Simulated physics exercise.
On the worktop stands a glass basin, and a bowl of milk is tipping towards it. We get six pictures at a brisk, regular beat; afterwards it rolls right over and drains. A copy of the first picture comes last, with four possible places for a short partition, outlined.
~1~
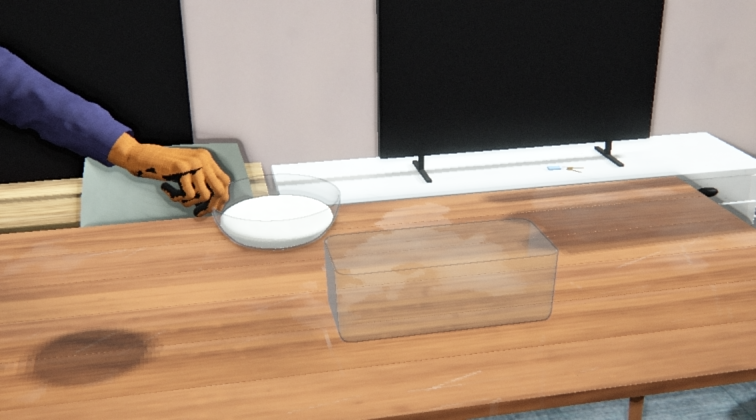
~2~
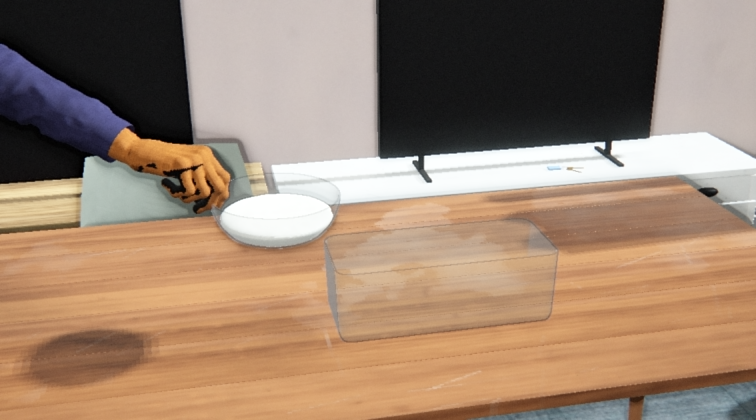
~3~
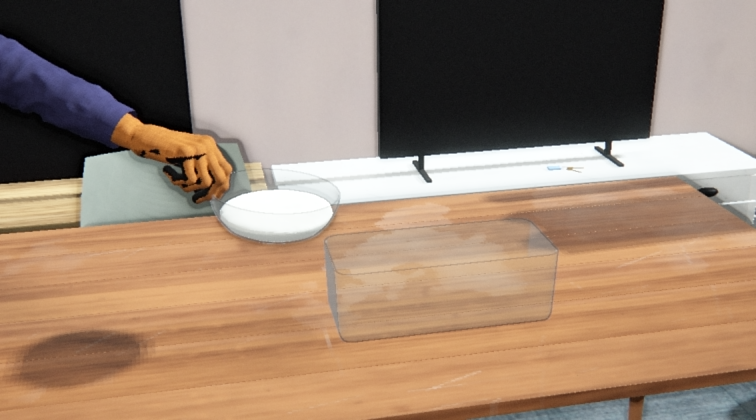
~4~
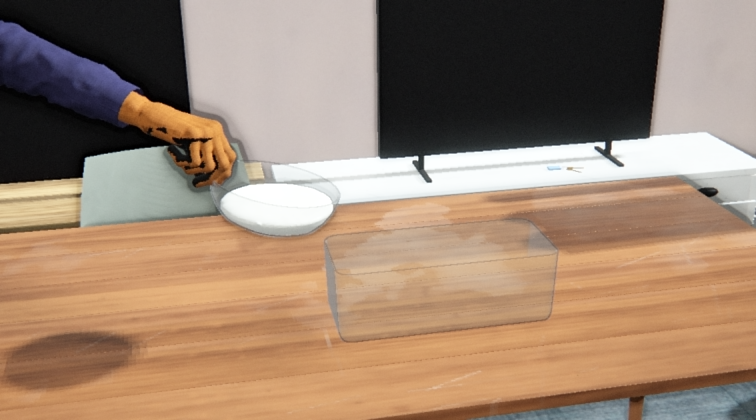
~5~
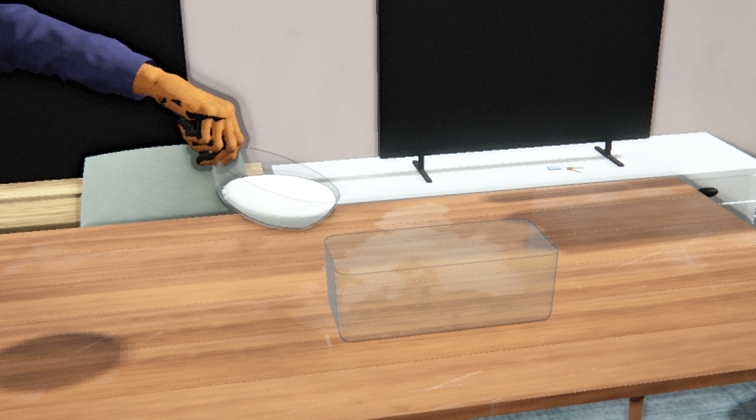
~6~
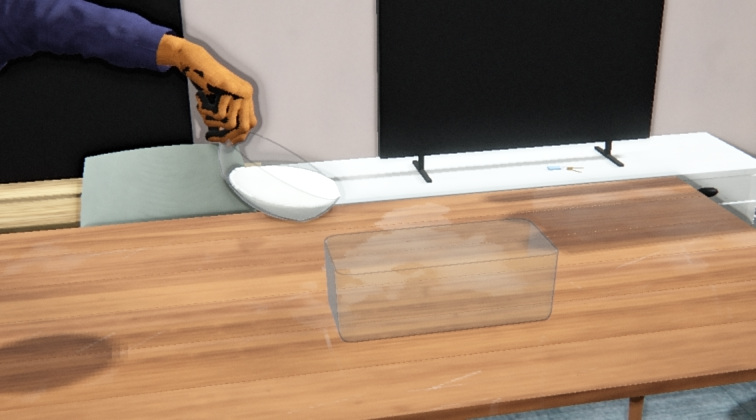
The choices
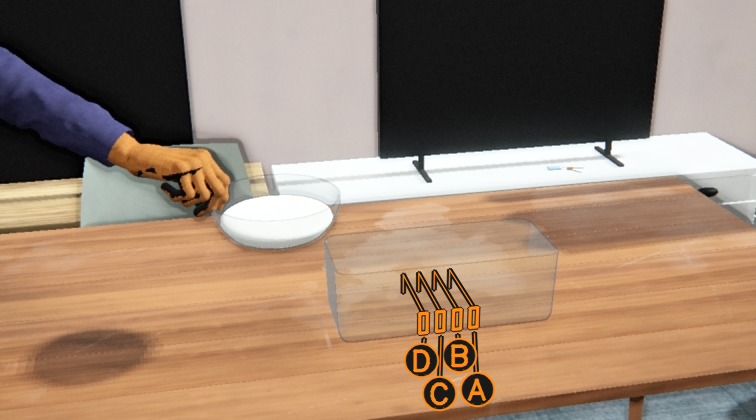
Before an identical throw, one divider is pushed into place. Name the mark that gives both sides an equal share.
Choose D.
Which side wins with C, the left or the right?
The left side.
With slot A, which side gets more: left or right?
The left one.
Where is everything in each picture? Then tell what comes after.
Upright, lip at (338, 190); basin from (339, 341) to (551, 316); nothing has left yet.
Upright, lip at (338, 190); nothing has left yet.
Tipped about 6°, lip at (338, 190); nothing has left yet.
Tipped about 13°, lip at (338, 190); nothing has left yet.
Tipped about 22°, lip at (338, 190); nothing has left yet.
Tipped about 33°, lip at (338, 190); milk is over the lip, down to (338, 190).
On the marked copy, A at (474, 332); B at (457, 334); C at (441, 336); D at (424, 338).
If A is chosen, about 79 % ends left of the wall and 17 % right of it; 3 % is lost outside.
If B is chosen, about 80 % ends left of the wall and 14 % right of it; 6 % is lost outside.
If C is chosen, about 83 % ends left of the wall and 15 % right of it.
If D is chosen, about 51 % ends left of the wall and 47 % right of it.
